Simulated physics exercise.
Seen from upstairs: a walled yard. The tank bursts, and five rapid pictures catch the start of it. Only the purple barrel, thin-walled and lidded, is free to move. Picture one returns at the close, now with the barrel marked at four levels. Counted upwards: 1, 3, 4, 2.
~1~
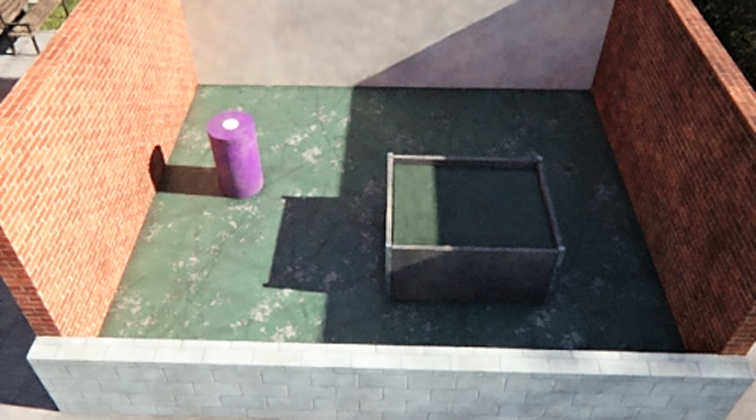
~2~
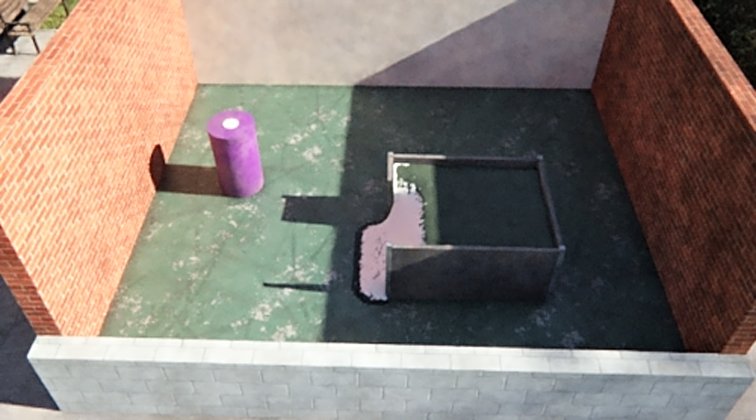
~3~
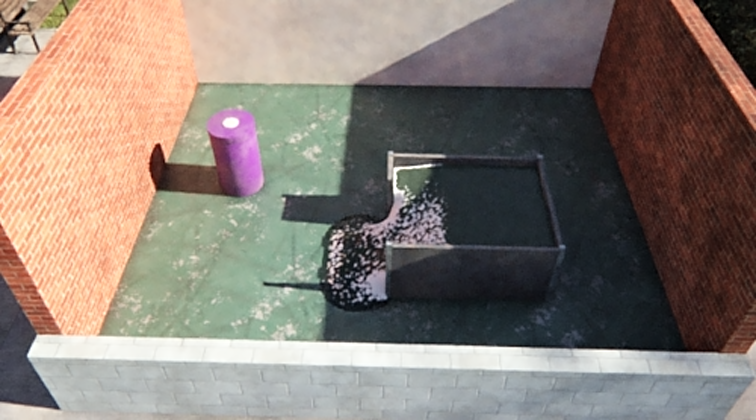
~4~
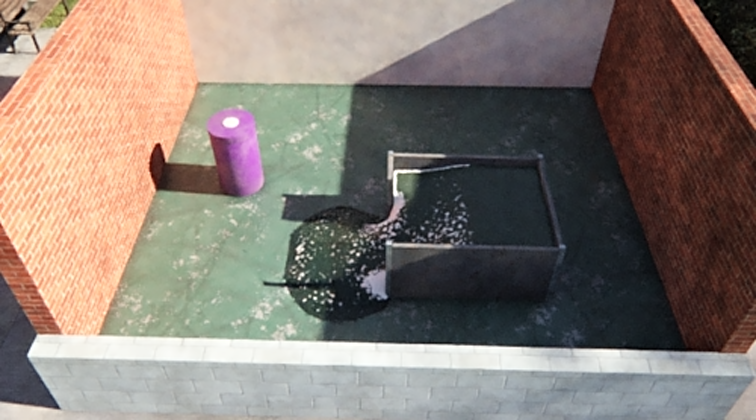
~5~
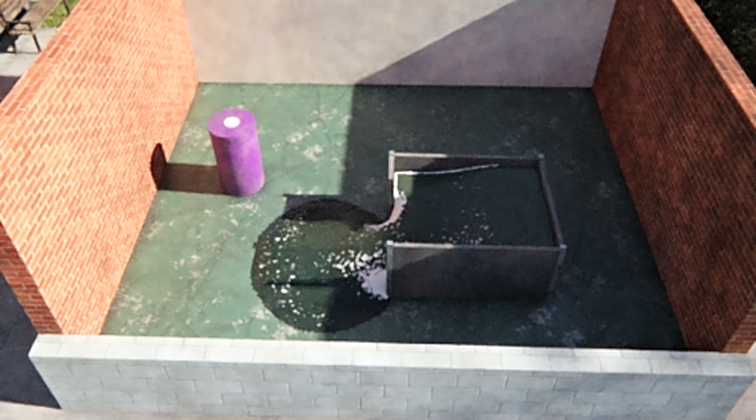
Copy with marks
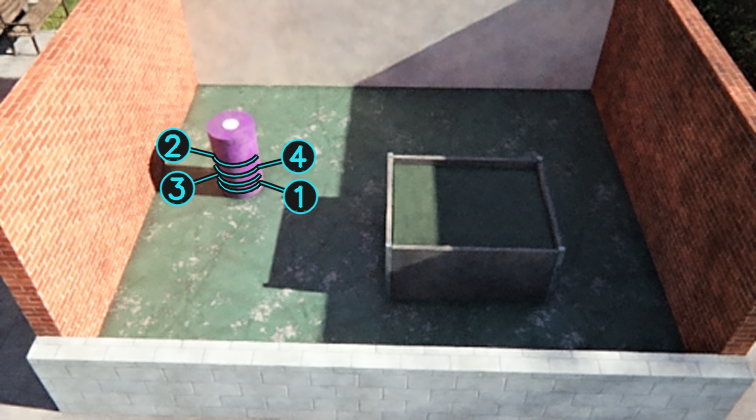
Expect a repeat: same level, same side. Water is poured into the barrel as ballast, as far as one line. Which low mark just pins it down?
Mark 3 just does it.
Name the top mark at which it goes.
That is mark 1.
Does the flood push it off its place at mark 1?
Yes, that goes wrong.
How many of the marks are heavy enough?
Three of them.
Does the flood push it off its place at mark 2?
No, not at all.
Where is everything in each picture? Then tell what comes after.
Lid of the purple barrel at (231, 124); tank full, its middle at (469, 205), in the first picture.
In the second picture, 1 % of the ground under water, its edge towards the barrel at (368, 229).
In the third picture, 3 % of the ground under water, its edge towards the barrel at (336, 233).
In the fourth picture, 5 % of the ground under water, its edge towards the barrel at (310, 225).
Lid of the purple barrel at (232, 122); 8 % of the ground under water, its edge towards the barrel at (291, 217), in the fifth picture.
In cyan, 1 at (237, 191); 2 at (232, 165); 3 at (235, 184); 4 at (234, 176); from the bottom up 1, 3, 4, 2.
If 1 is chosen, it is pushed about half its own width away.
If 2 is chosen, it does not move.
If 3 is chosen, it does not move.
If 4 is chosen, it does not move.
